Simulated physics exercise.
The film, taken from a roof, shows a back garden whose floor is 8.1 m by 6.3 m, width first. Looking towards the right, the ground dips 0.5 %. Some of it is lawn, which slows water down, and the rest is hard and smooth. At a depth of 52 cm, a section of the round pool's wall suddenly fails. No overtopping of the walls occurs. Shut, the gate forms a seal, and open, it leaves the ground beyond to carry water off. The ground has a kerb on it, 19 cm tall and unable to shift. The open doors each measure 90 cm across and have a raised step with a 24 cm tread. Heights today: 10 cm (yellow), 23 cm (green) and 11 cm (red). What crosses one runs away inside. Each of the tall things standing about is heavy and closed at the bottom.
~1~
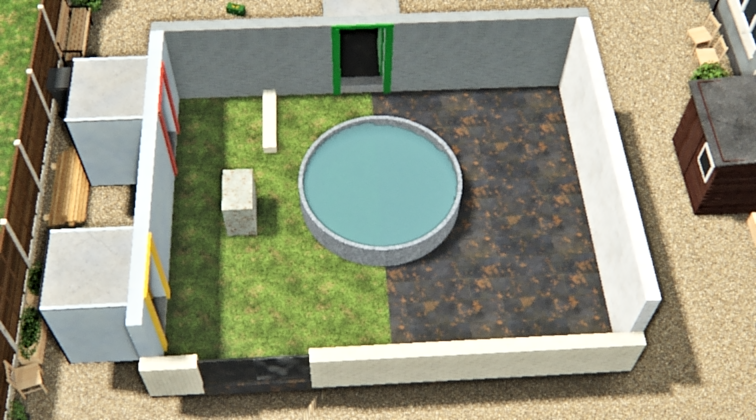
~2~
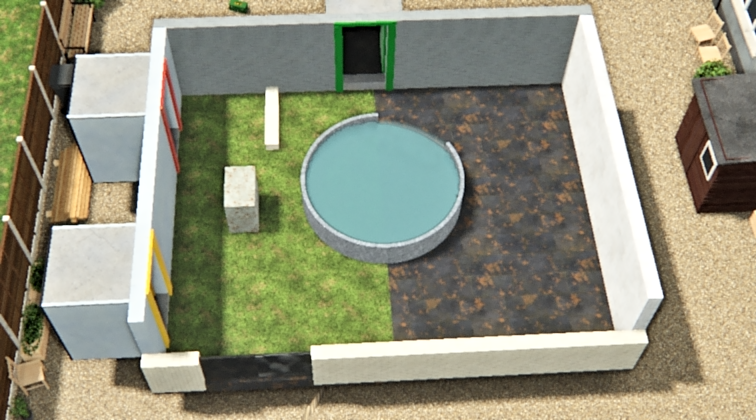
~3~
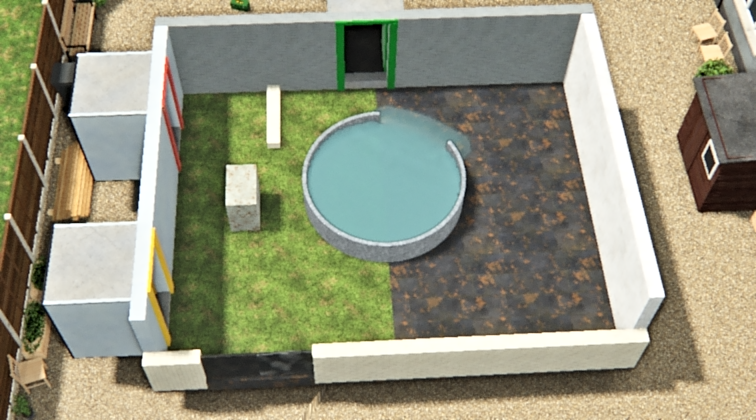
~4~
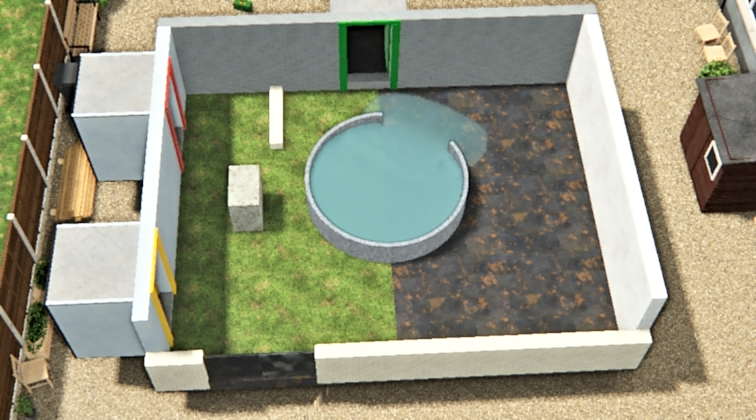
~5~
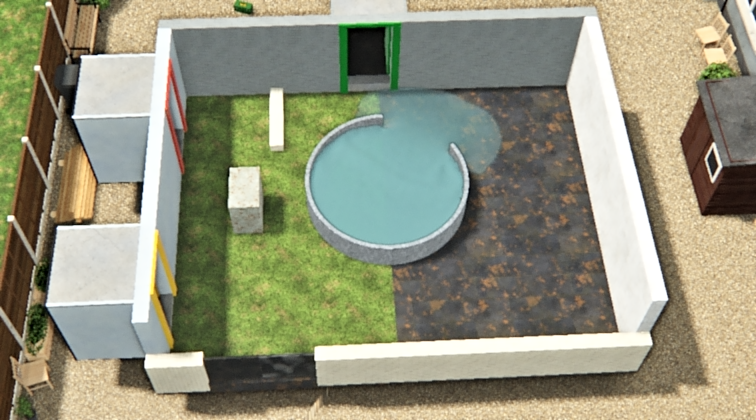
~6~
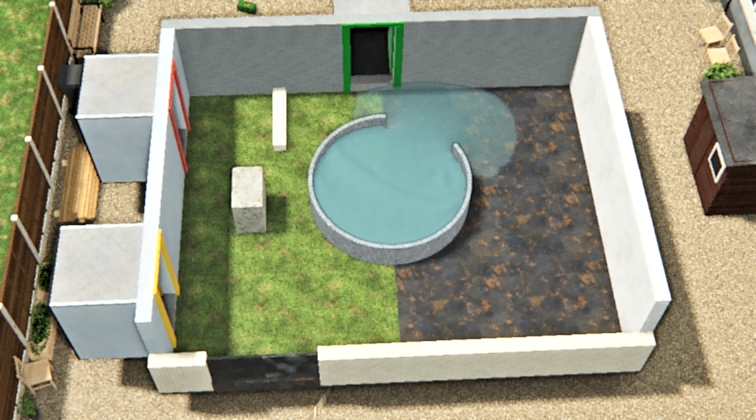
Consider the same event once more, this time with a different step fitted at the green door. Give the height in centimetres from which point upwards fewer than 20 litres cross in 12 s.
Roughly 15 cm.
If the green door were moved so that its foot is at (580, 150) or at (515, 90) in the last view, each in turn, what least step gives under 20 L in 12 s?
You'd want roughly 19 cm there first, then roughly 20 cm.
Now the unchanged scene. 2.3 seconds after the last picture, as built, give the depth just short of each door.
Yellow door 0 cm, green door 18 cm, red door 0 cm.
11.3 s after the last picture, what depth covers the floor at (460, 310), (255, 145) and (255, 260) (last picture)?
The three readings, in order, are 8, 2 and 7 cm.
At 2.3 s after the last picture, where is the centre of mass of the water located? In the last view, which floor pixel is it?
The water's centre is at about (430, 162).
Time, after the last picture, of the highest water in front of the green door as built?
I'd say near 1.8 seconds.
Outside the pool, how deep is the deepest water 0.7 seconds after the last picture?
38 cm.
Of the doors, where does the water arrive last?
Yellow.
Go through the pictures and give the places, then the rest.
The first picture shows still water, 52 cm deep, in the round pool at (380, 182); the green door at (362, 61) is dry.
In the second picture, water pours out on the far side and has run 0.3 m, to a hidden place; about 8 cm deep outside, 52 cm at the back.
In the third picture, water pours out on the far side and has run 0.7 m, to (466, 141); about 9 cm deep outside, 52 cm at the back.
In the fourth picture, the front is at (479, 127), 1.1 m from the gap on the far side; 2.4 m2 of floor is wet, 52 cm left at the back.
In the fifth picture, the gap is on the far side, the front 1.4 m out at (489, 118); the back of the round pool holds 52 cm.
In the sixth picture, water pours out on the far side and has run 1.9 m, to (488, 95); about 6 cm deep outside, 52 cm at the back; water is at the green door at (373, 59).
Then, 0.7 s after the last picture water covers 15 % of the floor, deepest (38 cm) near (429, 95); 14 cm at the green door, 0 litres in over its 23 cm step.
Then, 2.3 s after the last picture water covers 25 % of the floor, deepest (42 cm) near (563, 91); 18 cm at the green door, 0 litres in over its 23 cm step.
Then, 11.3 s after the last picture water covers 95 % of the floor, deepest (12 cm) near (608, 354); 8 cm at the green door, 1 litre in over its 23 cm step.
At the green door as built, the water peaked near 18 cm, 1.7 s after the last picture.
With a step of 13 cm, 36 litres would have come in within the 12 s; with 17.5 cm, 10 litres. So under 20 litres takes about 15 cm.
